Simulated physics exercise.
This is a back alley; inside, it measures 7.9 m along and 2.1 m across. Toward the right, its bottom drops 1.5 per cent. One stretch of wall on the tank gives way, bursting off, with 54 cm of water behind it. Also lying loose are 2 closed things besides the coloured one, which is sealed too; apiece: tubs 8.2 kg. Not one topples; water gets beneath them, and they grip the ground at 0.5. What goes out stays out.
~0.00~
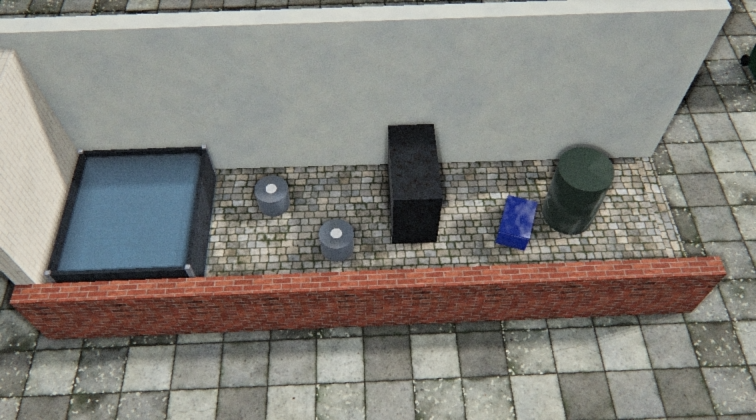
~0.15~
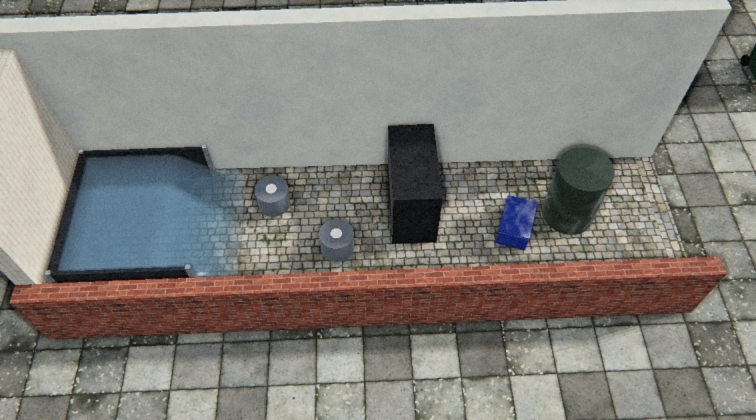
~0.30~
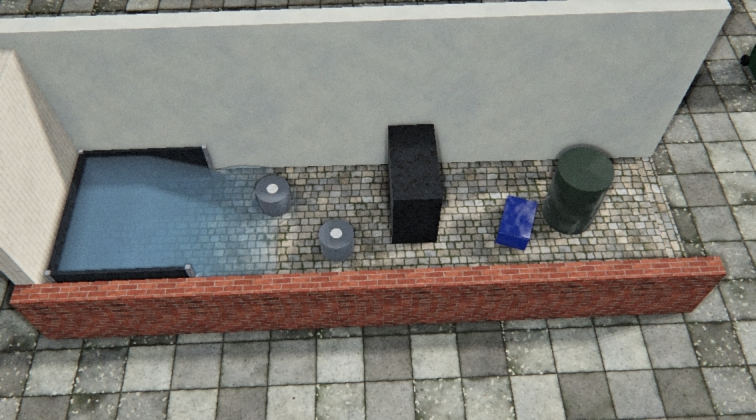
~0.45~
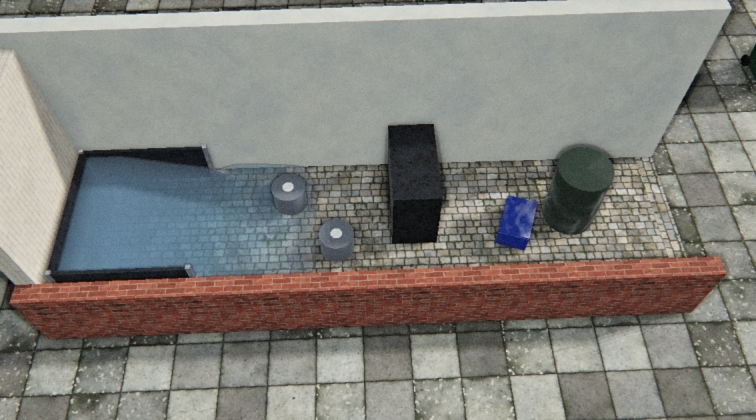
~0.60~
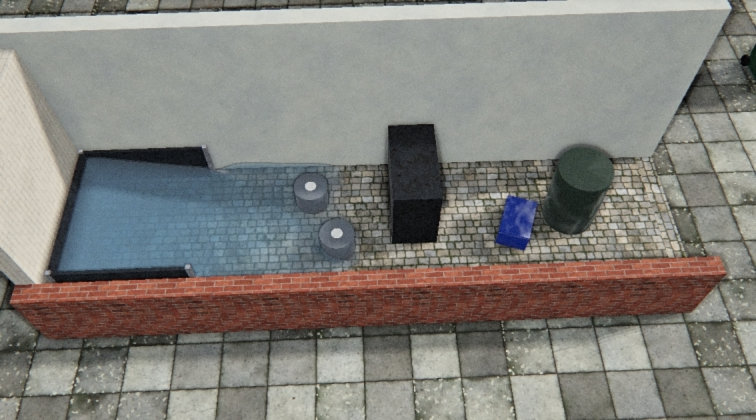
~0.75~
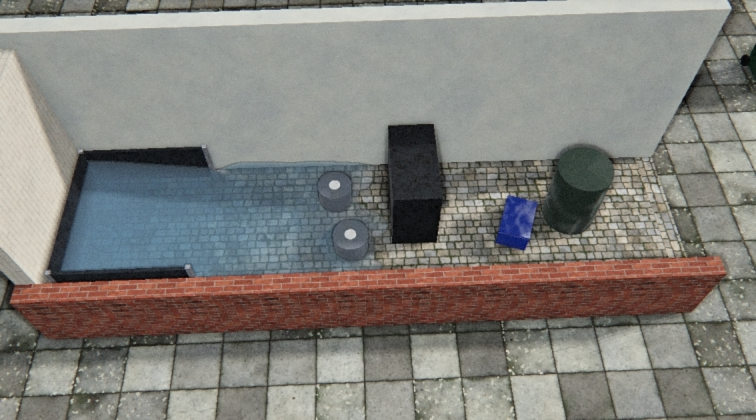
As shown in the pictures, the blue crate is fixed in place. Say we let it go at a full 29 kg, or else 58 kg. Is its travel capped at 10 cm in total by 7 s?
Going light won't do, going heavy will.
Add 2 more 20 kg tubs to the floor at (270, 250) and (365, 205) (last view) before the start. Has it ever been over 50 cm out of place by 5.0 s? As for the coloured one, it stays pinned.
One by one: A bigger shift, a bigger shift.
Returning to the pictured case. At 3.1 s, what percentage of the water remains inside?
About 94 in a hundred parts of the water.
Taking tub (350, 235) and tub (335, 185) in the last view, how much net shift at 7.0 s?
Log: Item 1 gone out, item 2 120 cm.
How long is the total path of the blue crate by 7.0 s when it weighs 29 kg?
It covers about 100 cm altogether.
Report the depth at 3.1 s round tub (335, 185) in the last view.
Depth: Near 22 cm.
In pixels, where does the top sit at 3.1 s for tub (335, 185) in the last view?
Roughly at (333, 230).
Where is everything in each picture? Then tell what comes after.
In the first frame, the blue crate at (518, 216), on the bottom; 2.8 m2 under water; 0 of 3 have shifted.
In the second frame, the blue crate at (518, 216), on the bottom; 3.7 m2 under water; 0 of 3 have shifted.
In the third frame, the blue crate at (518, 216), on the bottom; water covers 4.7 m2; 0 of 3 have shifted.
In the fourth frame, the blue crate at (518, 216) rests on the ground; water covers 5.6 m2; 1 of 3 have shifted.
In the fifth frame, the blue crate at (518, 216) rests on the ground; 6.5 m2 under water; 1 of 3 have shifted.
In the sixth frame, the blue crate at (518, 216), on the bottom; water covers 7.4 m2; 2 of 3 have shifted.
After 1.4 s the blue crate would be 0 cm from its start with 29 kg and 0 cm from its start with 58 kg; 0 cm of water round it then.
After 3.1 s the blue crate would be 47 cm from its start with 29 kg and 3 cm from its start with 58 kg; 9 cm of water round it then.
After 4.9 s the blue crate would be 97 cm from its start with 29 kg and 3 cm from its start with 58 kg; 6 cm of water round it then.
After 7.0 s the blue crate would be 97 cm from its start with 29 kg and 3 cm from its start with 58 kg; 5 cm of water round it then.
